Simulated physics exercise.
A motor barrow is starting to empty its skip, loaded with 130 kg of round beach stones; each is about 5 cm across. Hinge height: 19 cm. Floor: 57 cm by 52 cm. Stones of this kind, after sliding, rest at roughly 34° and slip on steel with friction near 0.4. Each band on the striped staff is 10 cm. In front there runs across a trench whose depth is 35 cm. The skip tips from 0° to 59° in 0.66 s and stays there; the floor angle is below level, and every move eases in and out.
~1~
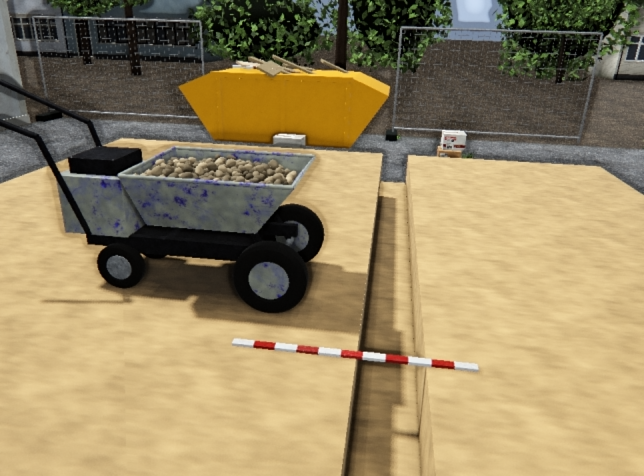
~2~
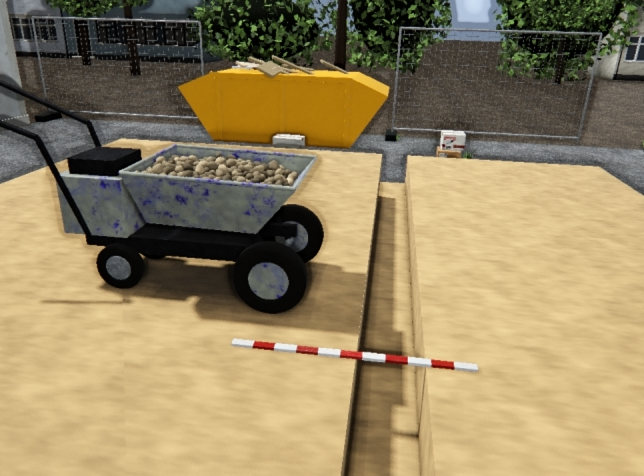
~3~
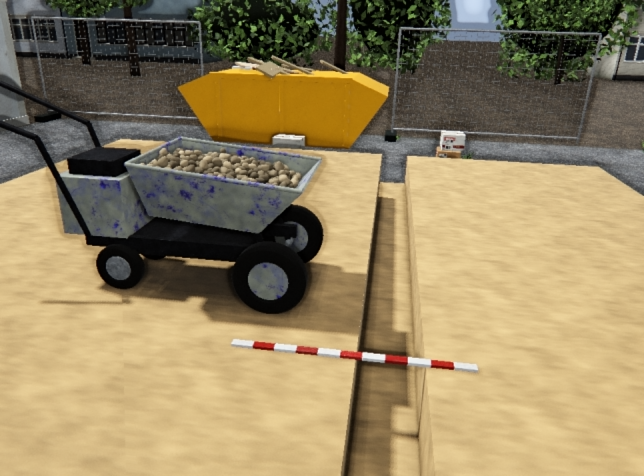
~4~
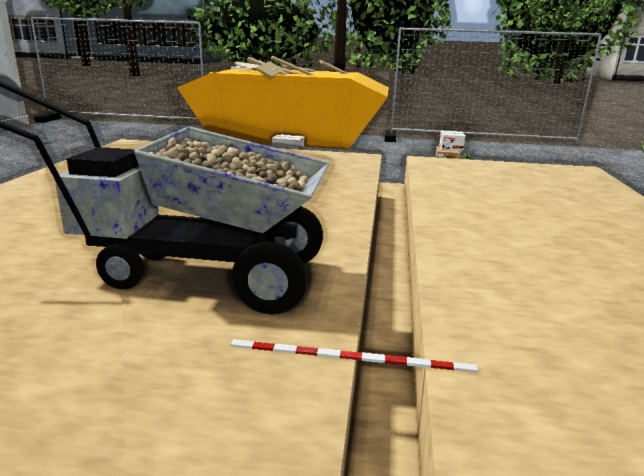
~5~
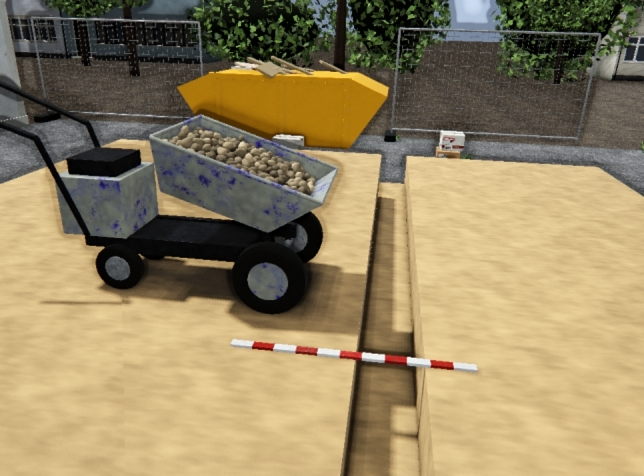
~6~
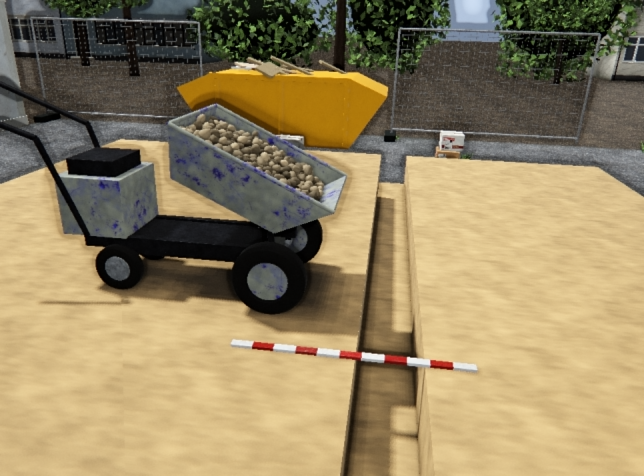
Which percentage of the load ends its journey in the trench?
Roughly 53 per cent.
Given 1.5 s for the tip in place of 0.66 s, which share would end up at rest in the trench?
Roughly 70 per cent.
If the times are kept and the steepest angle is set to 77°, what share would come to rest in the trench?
Near 50 per cent then.
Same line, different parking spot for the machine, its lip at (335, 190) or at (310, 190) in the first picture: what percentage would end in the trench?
Roughly 25 in a hundred, then 40 in a hundred.
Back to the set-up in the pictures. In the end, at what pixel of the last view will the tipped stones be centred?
Roughly at pixel (407, 331).
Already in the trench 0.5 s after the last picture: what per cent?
Close to 15 per cent has got there by then.
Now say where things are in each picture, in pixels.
In the first frame, the skip is at 0°, its lip at (293, 188); the top of the load is at (221, 166).
In the second frame, lip at (295, 189), floor tilted 1°, highest stones at (203, 162).
In the third frame, lip at (302, 192), floor tilted 5°, highest stones at (184, 156).
In the fourth frame, the skip is at 11°, its lip at (311, 197); the top of the load is at (187, 146).
In the fifth frame, lip at (323, 203), floor tilted 18°, highest stones at (195, 135).
In the sixth frame, lip at (334, 212), floor tilted 25°, highest stones at (210, 124).
Then, 0.2 s after the last picture the floor is at 50°, 100 % in the skip; the foremost stones are at (349, 218).
Then, 0.5 s after the last picture the floor is at 59°, 84 % in the skip, 1 % short of the trench, 15 % in the trench; the foremost stones are at (417, 262).
Then, 0.8 s after the last picture the floor is at 59°, 36 % in the skip, 28 % in the trench, 36 % past the trench; the foremost stones are at (538, 314).
Then, 2.8 s after the last picture the floor is at 59°, 9 % in the skip, 53 % in the trench, 38 % past the trench; the foremost stones are past the picture's edge.
